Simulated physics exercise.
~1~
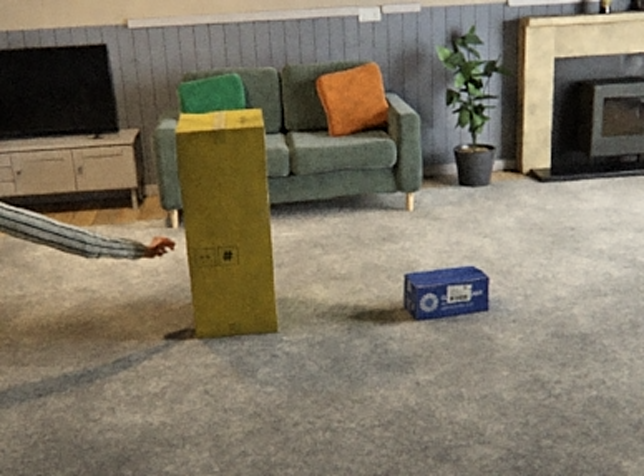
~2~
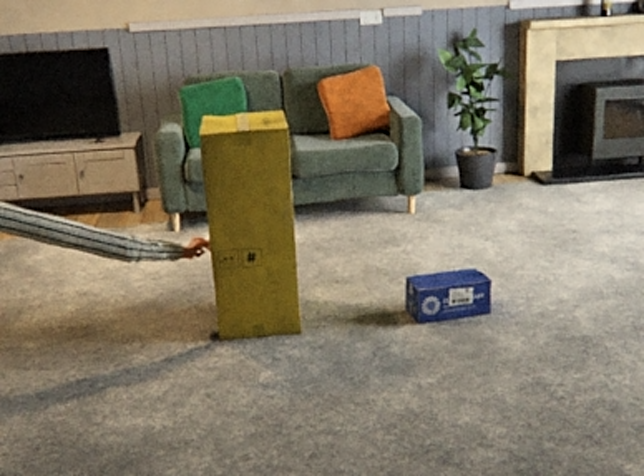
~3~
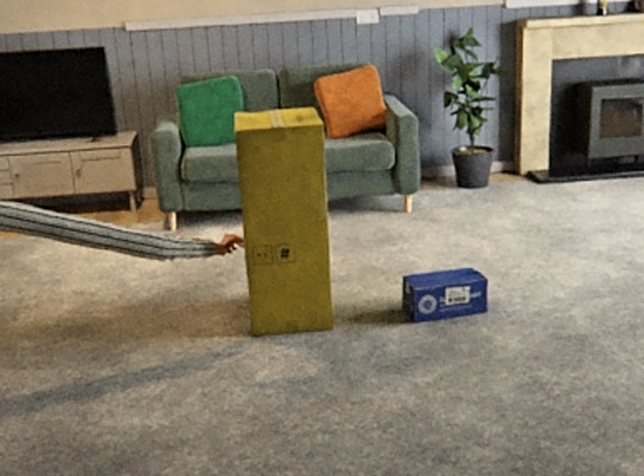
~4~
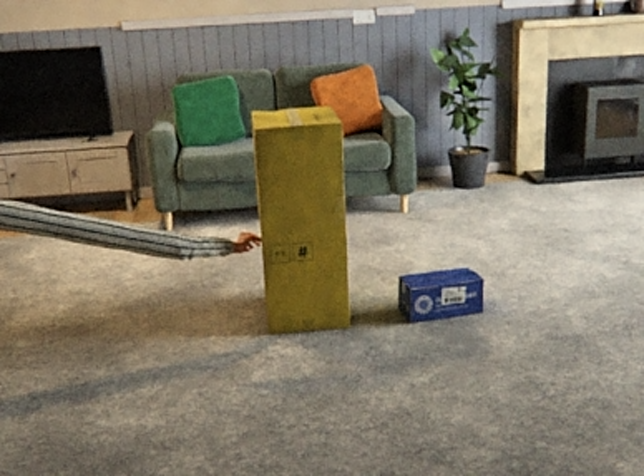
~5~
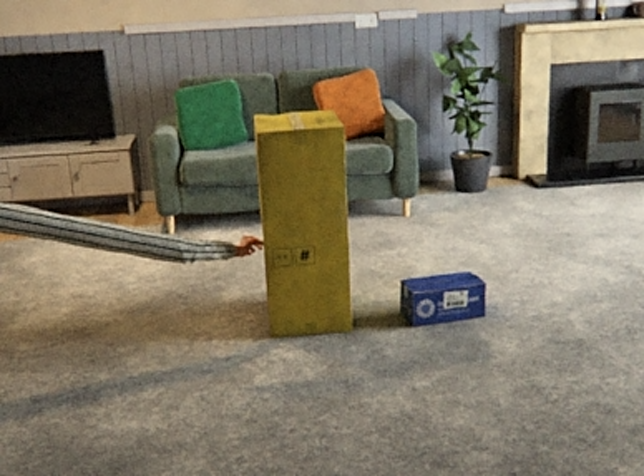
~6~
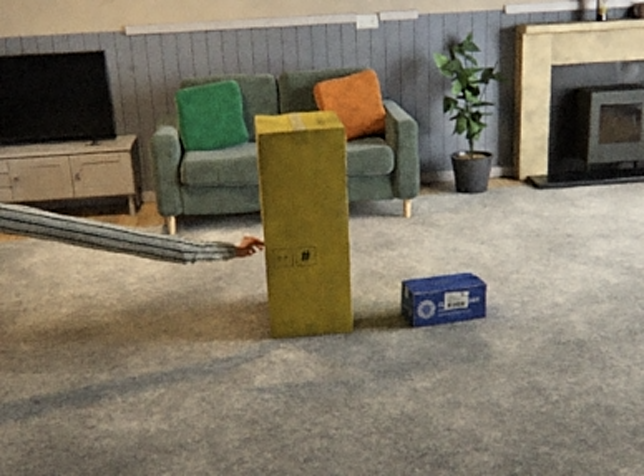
At the start, a tall yellow box stands upright on a grey carpet in a living room, with a small blue parcel lying to its right and a green sofa behind. An arm in a striped sleeve reaches in from the left, its hand close to the box. The hand meets the side of the yellow box and pushes it to the right, and the box slides across the carpet without tipping. It slows and stops short of the blue parcel, which stays in place. At the end, the yellow box is still standing, with the hand held beside it.
